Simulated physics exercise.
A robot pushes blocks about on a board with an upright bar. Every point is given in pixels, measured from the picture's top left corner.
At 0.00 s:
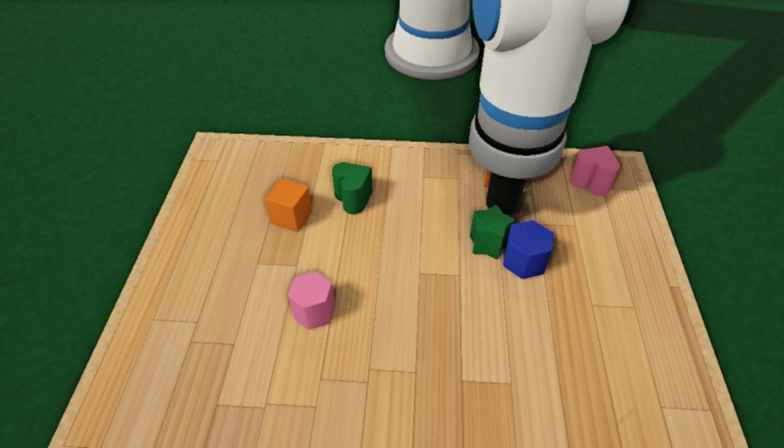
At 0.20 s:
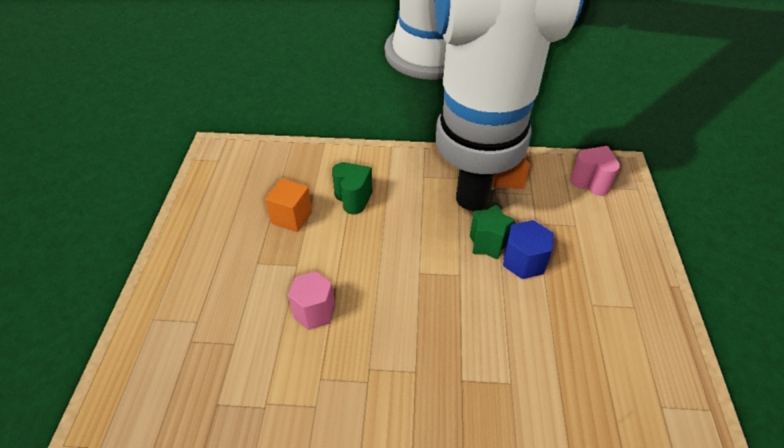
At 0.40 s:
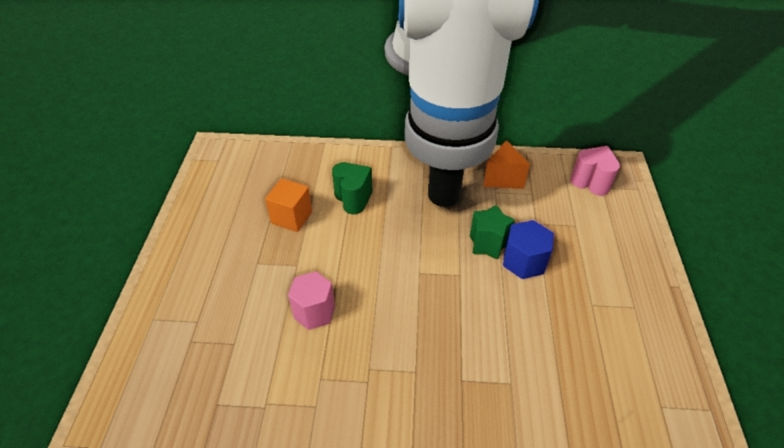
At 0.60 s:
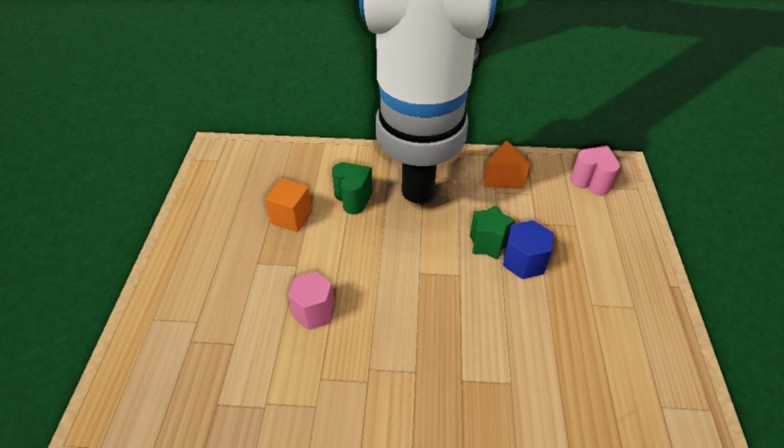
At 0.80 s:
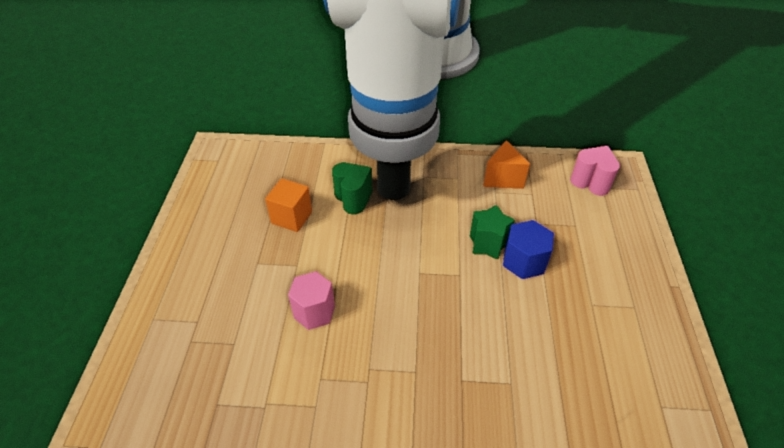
On a wooden board, a robot arm moving its black bar left past scattered coloured blocks, which all stay still.
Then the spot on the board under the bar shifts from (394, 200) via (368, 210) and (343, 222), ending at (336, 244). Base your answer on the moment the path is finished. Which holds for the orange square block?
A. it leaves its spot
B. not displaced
B (not displaced)
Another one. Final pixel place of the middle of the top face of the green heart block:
My prediction: (327, 175).
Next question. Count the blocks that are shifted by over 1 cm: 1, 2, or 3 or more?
My guess is one.
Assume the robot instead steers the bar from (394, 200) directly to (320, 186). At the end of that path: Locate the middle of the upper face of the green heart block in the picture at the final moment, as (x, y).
Somewhere near (286, 172).
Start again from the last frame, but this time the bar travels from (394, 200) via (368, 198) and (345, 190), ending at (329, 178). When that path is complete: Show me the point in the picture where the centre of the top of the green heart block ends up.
Around pixel (300, 169).
What follows on the original path. One third of the way, bar at (367, 199); green heart block at (336, 175), turned 25° clockwise.
Two thirds of the way, bar at (341, 211); green heart block at (327, 175), turned 40° clockwise.
At the end, bar at (335, 233); orange square block still; green heart block at (327, 175), turned 40° clockwise.
